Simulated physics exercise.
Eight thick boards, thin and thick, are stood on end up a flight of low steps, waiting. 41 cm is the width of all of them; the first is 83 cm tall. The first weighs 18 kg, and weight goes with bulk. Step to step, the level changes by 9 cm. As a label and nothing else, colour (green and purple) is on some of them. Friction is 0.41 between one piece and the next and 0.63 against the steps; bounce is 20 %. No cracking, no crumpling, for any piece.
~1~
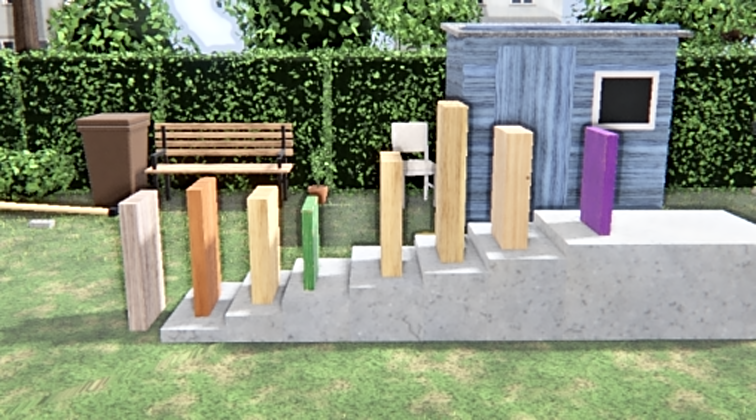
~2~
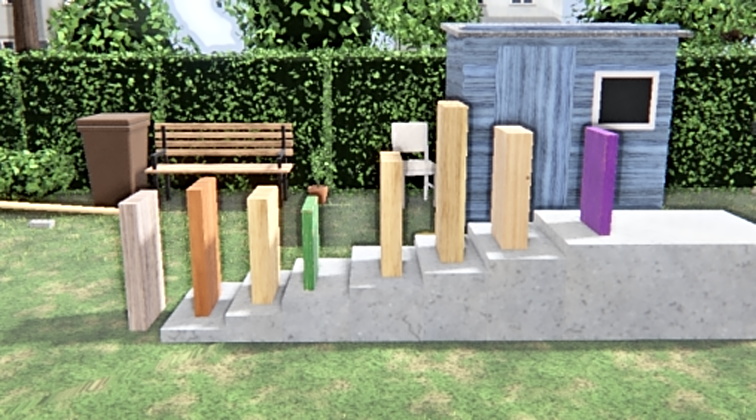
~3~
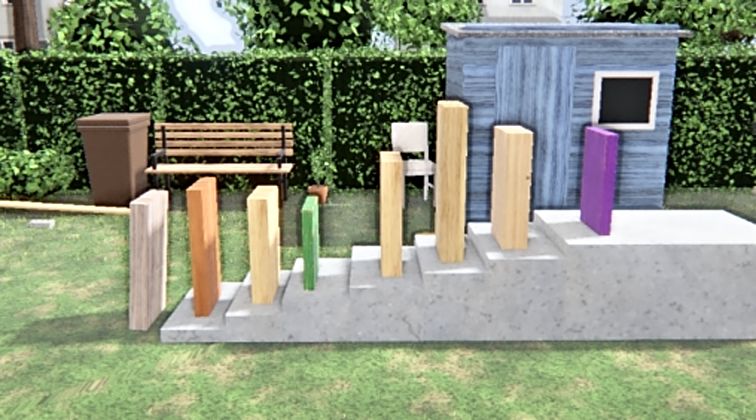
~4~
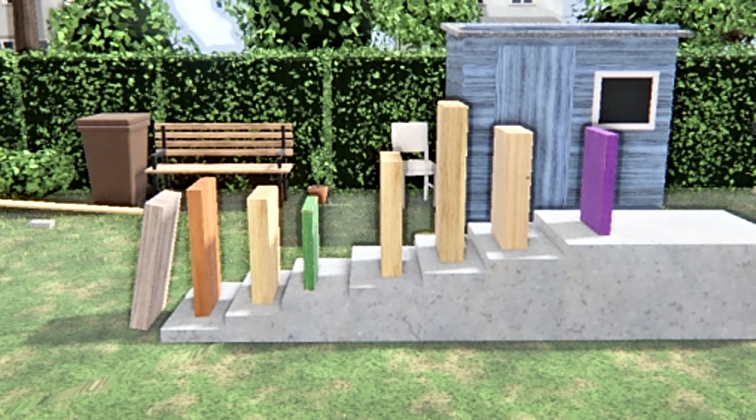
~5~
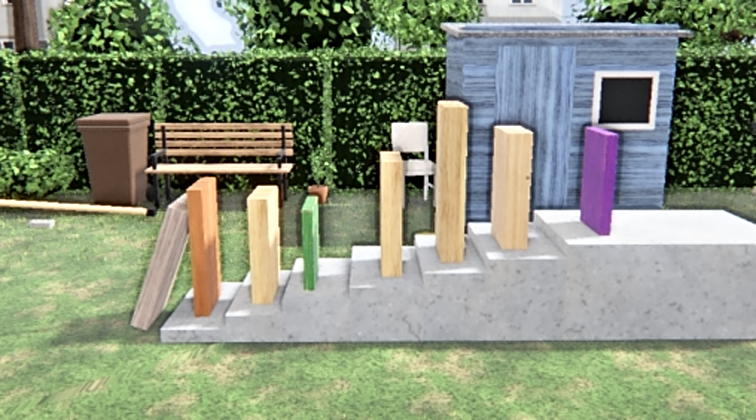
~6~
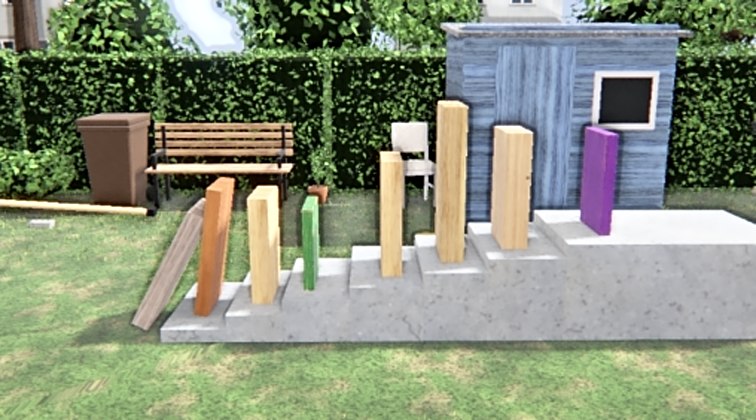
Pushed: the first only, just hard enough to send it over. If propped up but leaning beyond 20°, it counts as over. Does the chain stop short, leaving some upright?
Yes, some remain upright.
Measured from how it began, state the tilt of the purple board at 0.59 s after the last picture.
Its tilt comes to about 0° at that moment.
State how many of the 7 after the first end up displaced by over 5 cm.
4 have shifted.
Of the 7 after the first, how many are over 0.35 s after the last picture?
Count at that time: 1.
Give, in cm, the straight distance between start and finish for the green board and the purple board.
About: Green 30, purple 0.
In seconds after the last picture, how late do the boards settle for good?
Somewhere close to 2.5 s.
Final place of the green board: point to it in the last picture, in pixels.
In the final picture its centre lies roughly at (348, 263).
Then, 0.35 s later than the last frame, 1 of the 7 other boards over.
Then, 0.59 s later than the last frame, 3 of the 7 other boards over; green board tilted 57°.
When it is over, 3 of the 7 other boards over; green board tilted 71°; purple board unmoved. Four left standing. In pixels of the last frame, middles, green board near (348, 263), purple board near (598, 180).
